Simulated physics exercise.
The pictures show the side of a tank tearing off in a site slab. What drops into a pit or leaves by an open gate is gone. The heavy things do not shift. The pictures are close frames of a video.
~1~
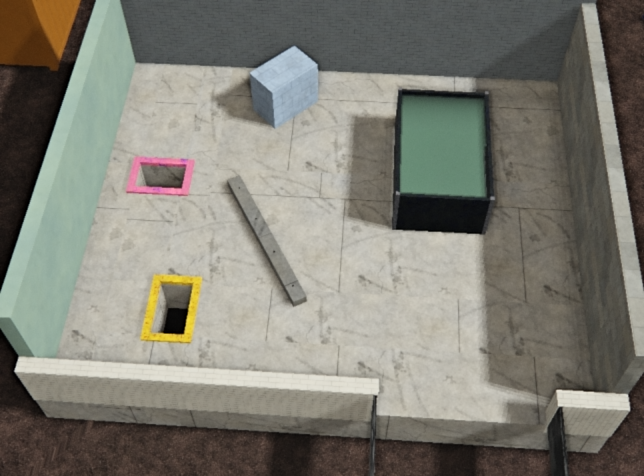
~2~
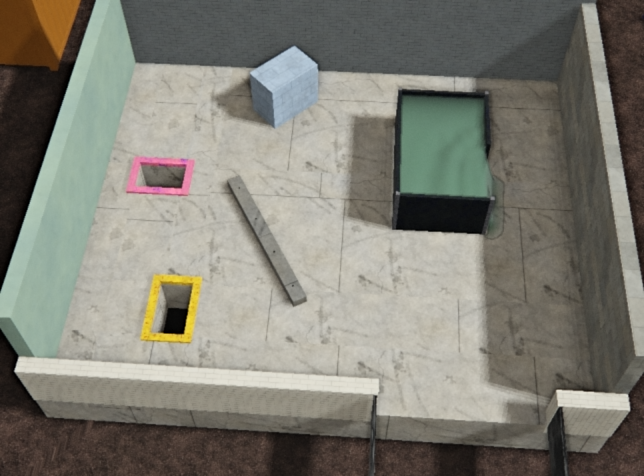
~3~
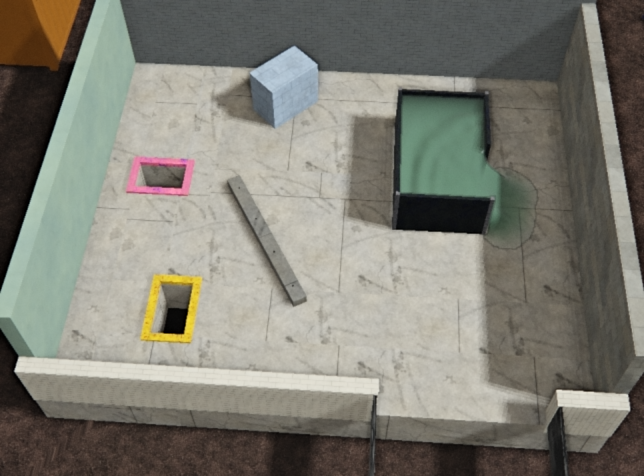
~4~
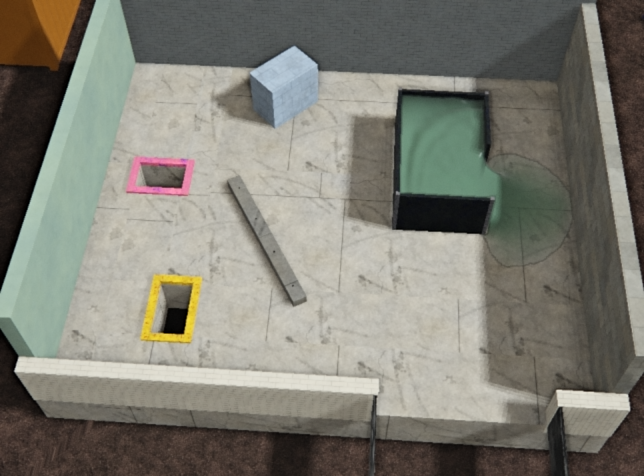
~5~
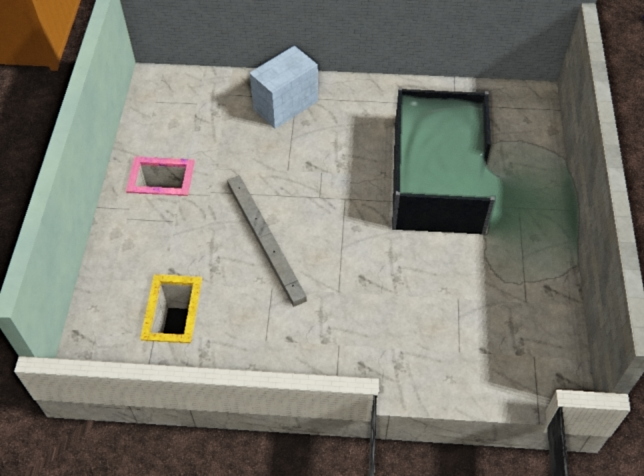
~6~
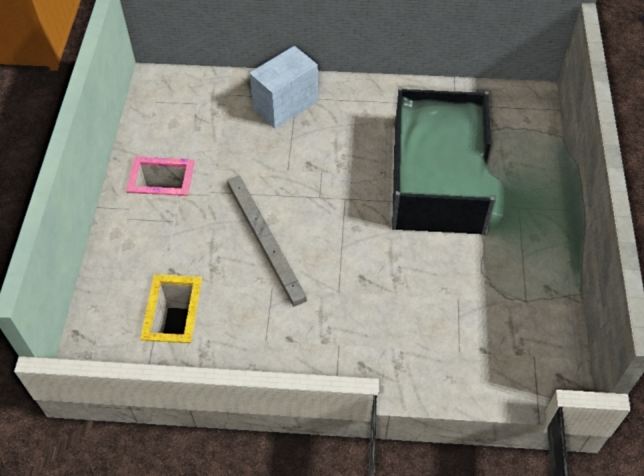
Green water breaks through the right side of a dark, open-topped tank and spreads over the pale slab to the right-hand wall, its surface rippling and sinking slightly, while the camera and everything else stay still. The walled site is seen from high above its front edge. A pale blue block stands at the back, left of the tank, with a grey bar mid-floor and pink-rimmed and yellow-rimmed pits at left.
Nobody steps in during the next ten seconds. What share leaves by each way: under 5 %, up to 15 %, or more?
One by one: The gate takes more than 15 %; the pink pit takes less than 5 %; the yellow pit takes less than 5 %.
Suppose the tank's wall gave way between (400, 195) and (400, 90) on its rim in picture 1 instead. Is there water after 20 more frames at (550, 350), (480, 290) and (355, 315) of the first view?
In turn: No water, clear, covered.
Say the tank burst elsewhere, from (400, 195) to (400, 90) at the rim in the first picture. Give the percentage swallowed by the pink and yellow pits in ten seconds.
Parts in a hundred: Pink 14, yellow 2.
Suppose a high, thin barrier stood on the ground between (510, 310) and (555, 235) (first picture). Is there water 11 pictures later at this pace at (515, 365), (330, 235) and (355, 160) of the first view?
In that order: Wet, dry, clear.
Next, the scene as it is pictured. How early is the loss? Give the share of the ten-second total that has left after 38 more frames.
I make it 70 per cent.
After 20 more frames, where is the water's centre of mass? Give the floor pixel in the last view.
Near (481, 200).
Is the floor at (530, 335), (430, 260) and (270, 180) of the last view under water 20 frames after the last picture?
As listed: Under water, clear, clear.
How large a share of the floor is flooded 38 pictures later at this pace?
Some 60 per cent.
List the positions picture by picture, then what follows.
Still water in the open tank at (444, 145), in the first picture.
Water pours out at (483, 193) and has run to (488, 237), in the second picture.
Water pours out at (483, 195) and has run to (527, 183), in the third picture.
The front is at (570, 201), out from the gap at (483, 196), in the fourth picture.
The front is at (577, 259), out from the gap at (483, 196), in the fifth picture.
The front is at (581, 290), out from the gap at (483, 196), in the sixth picture.
A moment on, water covers 15 % of the floor; the gate 0 %, the pink pit 0 %, the yellow pit 0 %.
Next, water covers 20 % of the floor; the gate 1 %, the pink pit 0 %, the yellow pit 0 %.
Then, water covers 35 % of the floor; the gate 10 %, the pink pit 0 %, the yellow pit 0 %.
Later, water covers 60 % of the floor; the gate 22 %, the pink pit 0 %, the yellow pit 0 %.
In the end, water covers 90 % of the floor; the gate 29 %, the pink pit 1 %, the yellow pit 0 %.
